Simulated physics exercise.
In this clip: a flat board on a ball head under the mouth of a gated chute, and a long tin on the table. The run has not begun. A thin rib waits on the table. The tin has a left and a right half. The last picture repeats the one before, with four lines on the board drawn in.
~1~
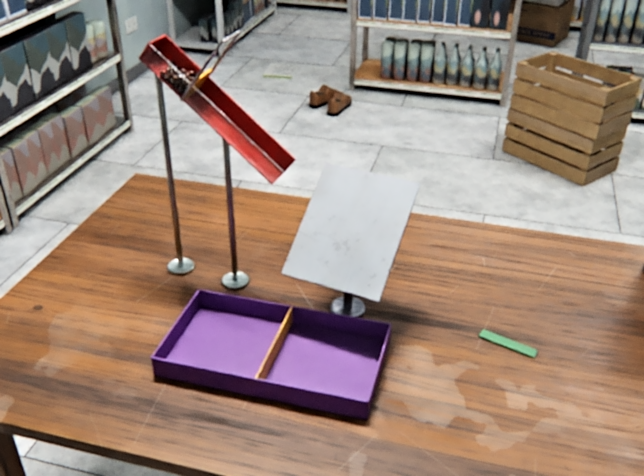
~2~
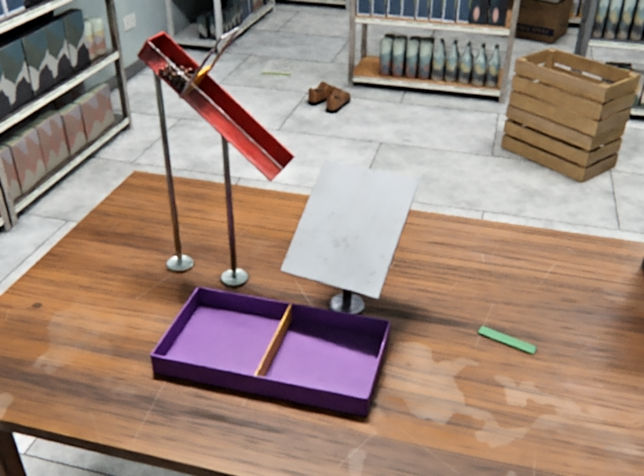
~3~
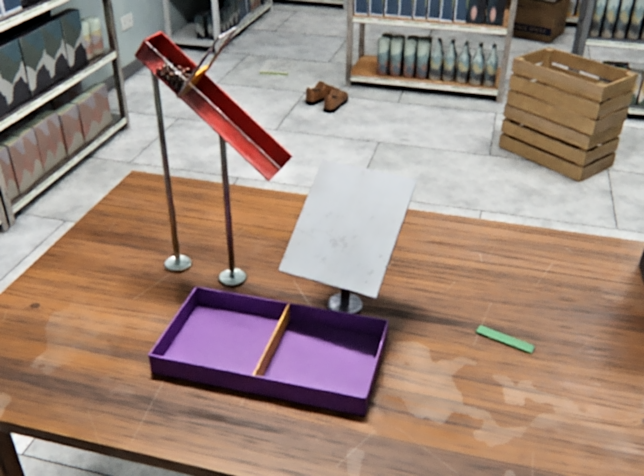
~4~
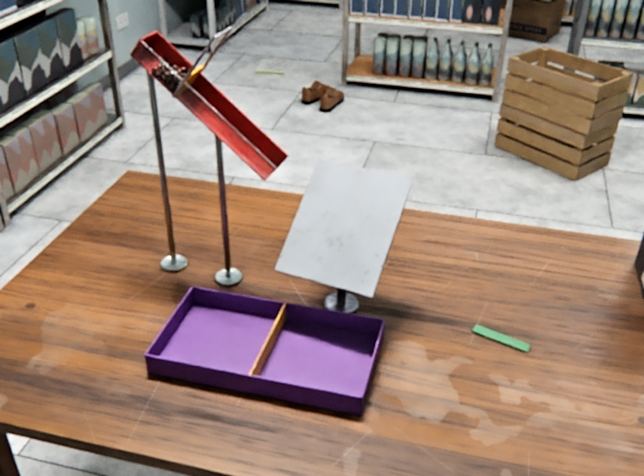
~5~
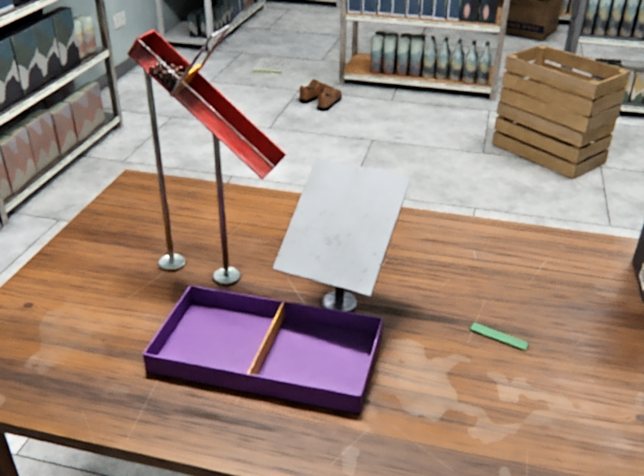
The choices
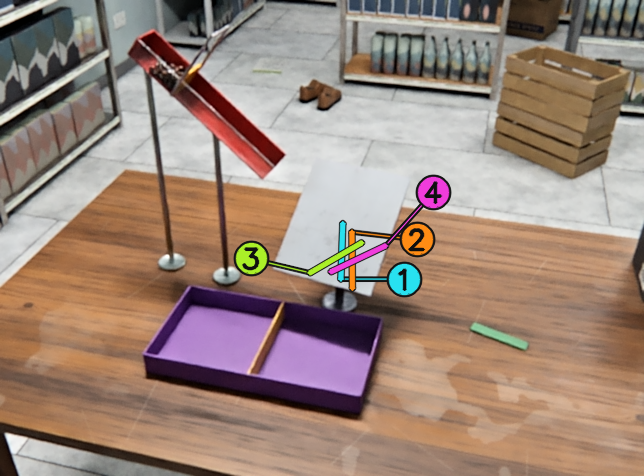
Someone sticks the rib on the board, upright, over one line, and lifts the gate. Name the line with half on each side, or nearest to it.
3 is best.
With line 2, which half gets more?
Right.
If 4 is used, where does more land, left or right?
The right half.
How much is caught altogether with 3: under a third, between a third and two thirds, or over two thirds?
It is over two thirds.
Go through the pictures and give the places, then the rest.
The first frame shows load behind the gate at (184, 79), chocolate balls; lip of the chute at (278, 178), sloping fairly steeply.
The second frame shows middle of the board at (350, 225), tilted fairly steeply; middle of its low edge at (328, 284); of its high edge at (371, 170).
The third frame shows front corners of the tin at (149, 355) and (365, 398); front end of its middle wall at (253, 375); gate still shut at (200, 73).
The fourth frame shows middle of the load at (176, 75); lip at (271, 175).
The fifth frame shows middle of the load at (174, 74); lip at (269, 174).
On the marked copy, line 1 from (342, 223) to (340, 279); line 2 from (351, 232) to (352, 288); line 3 from (361, 242) to (310, 272); line 4 from (385, 245) to (331, 271).
With 1, of what is caught, a small part in the left half, nearly all in the right.
With 2, of what is caught, a small part in the left half, nearly all in the right.
With 3, of what is caught, about half in the left half, about half in the right.
With 4, of what is caught, a small part in the left half, nearly all in the right.
